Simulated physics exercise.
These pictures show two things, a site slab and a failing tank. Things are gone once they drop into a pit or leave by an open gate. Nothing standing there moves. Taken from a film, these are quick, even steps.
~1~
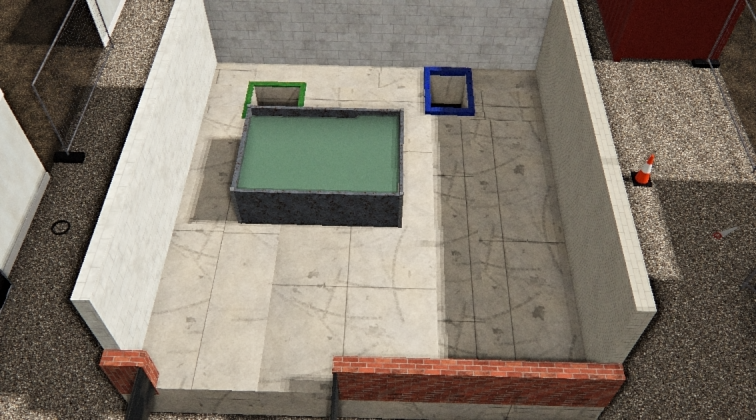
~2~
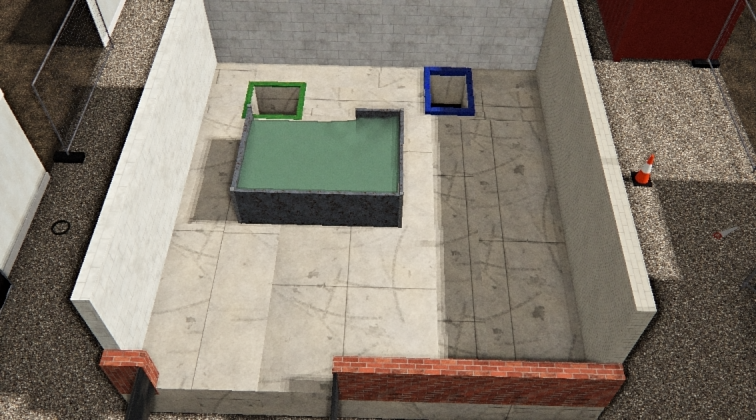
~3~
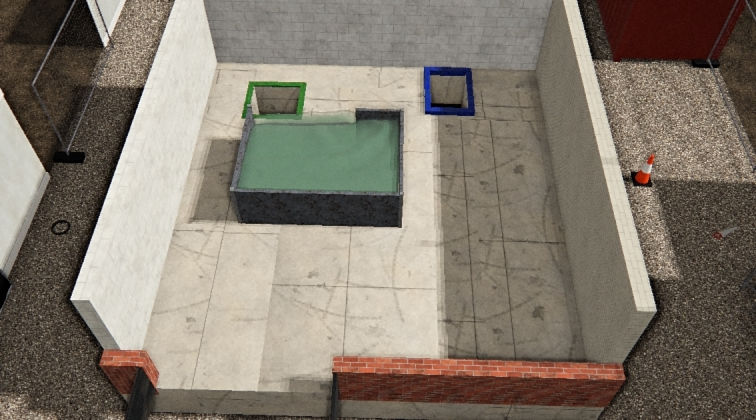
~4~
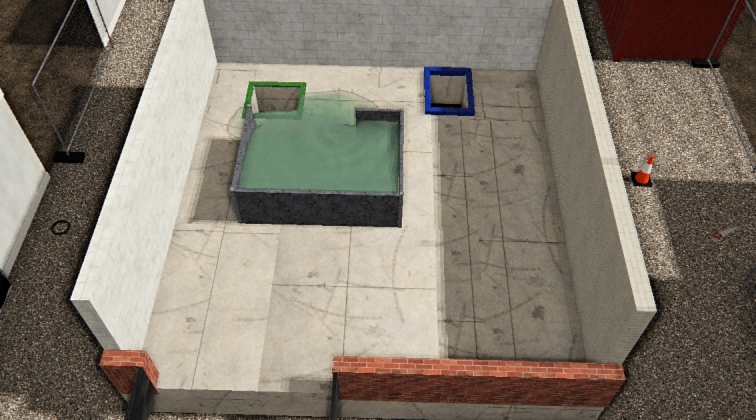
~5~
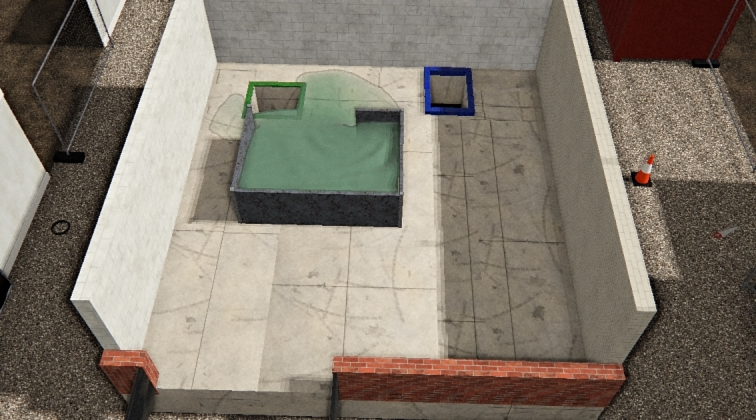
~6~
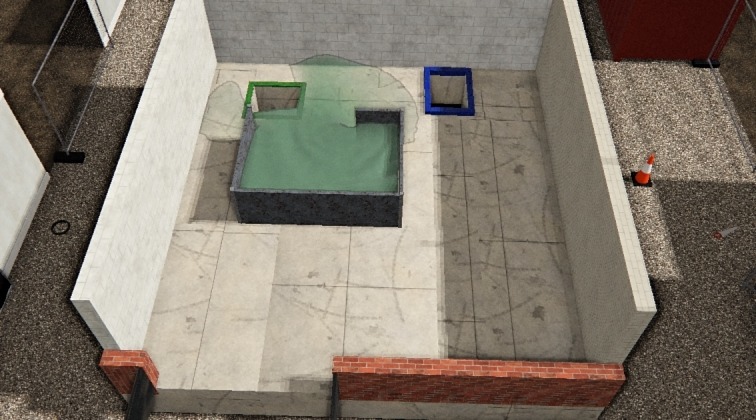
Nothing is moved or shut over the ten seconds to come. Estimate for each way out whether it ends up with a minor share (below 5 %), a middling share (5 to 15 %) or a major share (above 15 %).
Estimates: The gate, a minor share; the blue pit, a middling share; the green pit, a major share.
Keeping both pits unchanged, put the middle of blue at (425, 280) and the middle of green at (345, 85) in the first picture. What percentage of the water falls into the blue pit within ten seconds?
The blue pit takes 0 per cent.
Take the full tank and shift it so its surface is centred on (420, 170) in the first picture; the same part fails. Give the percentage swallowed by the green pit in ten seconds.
The green pit gets around 35 per cent.
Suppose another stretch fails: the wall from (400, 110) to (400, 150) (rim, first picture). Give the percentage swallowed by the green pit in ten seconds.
In per cent: Green 2.
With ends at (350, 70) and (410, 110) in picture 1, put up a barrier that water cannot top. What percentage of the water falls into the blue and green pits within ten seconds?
Shares in percent - blue: 0; green: 60.
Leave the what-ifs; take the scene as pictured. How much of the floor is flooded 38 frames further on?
About 60 %.
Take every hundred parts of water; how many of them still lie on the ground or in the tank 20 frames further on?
My figure: Some 56 per cent.
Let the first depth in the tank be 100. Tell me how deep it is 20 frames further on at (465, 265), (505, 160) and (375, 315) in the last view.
Around 0, 0 and 0 %.
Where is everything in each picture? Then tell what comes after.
In the first picture, still water in the tank at (322, 151).
In the second picture, water pours out on the tank's far side and has run to a hidden place.
In the third picture, water pours out on the tank's far side and has run to a hidden place.
In the fourth picture, water pours out on the tank's far side and has run to (372, 107).
In the fifth picture, the front is at (334, 72), out from the gap on the tank's far side.
In the sixth picture, water pours out on the tank's far side and has run to (371, 67).
A moment on, water covers 20 % of the floor; the gate 0 %, the blue pit 0 %, the green pit 15 %.
Next, water covers 20 % of the floor; the gate 0 %, the blue pit 2 %, the green pit 26 %.
Then, water covers 35 % of the floor; the gate 0 %, the blue pit 6 %, the green pit 37 %.
Later, water covers 60 % of the floor; the gate 0 %, the blue pit 8 %, the green pit 48 %.
In the end, water covers 75 % of the floor; the gate 3 %, the blue pit 8 %, the green pit 56 %.
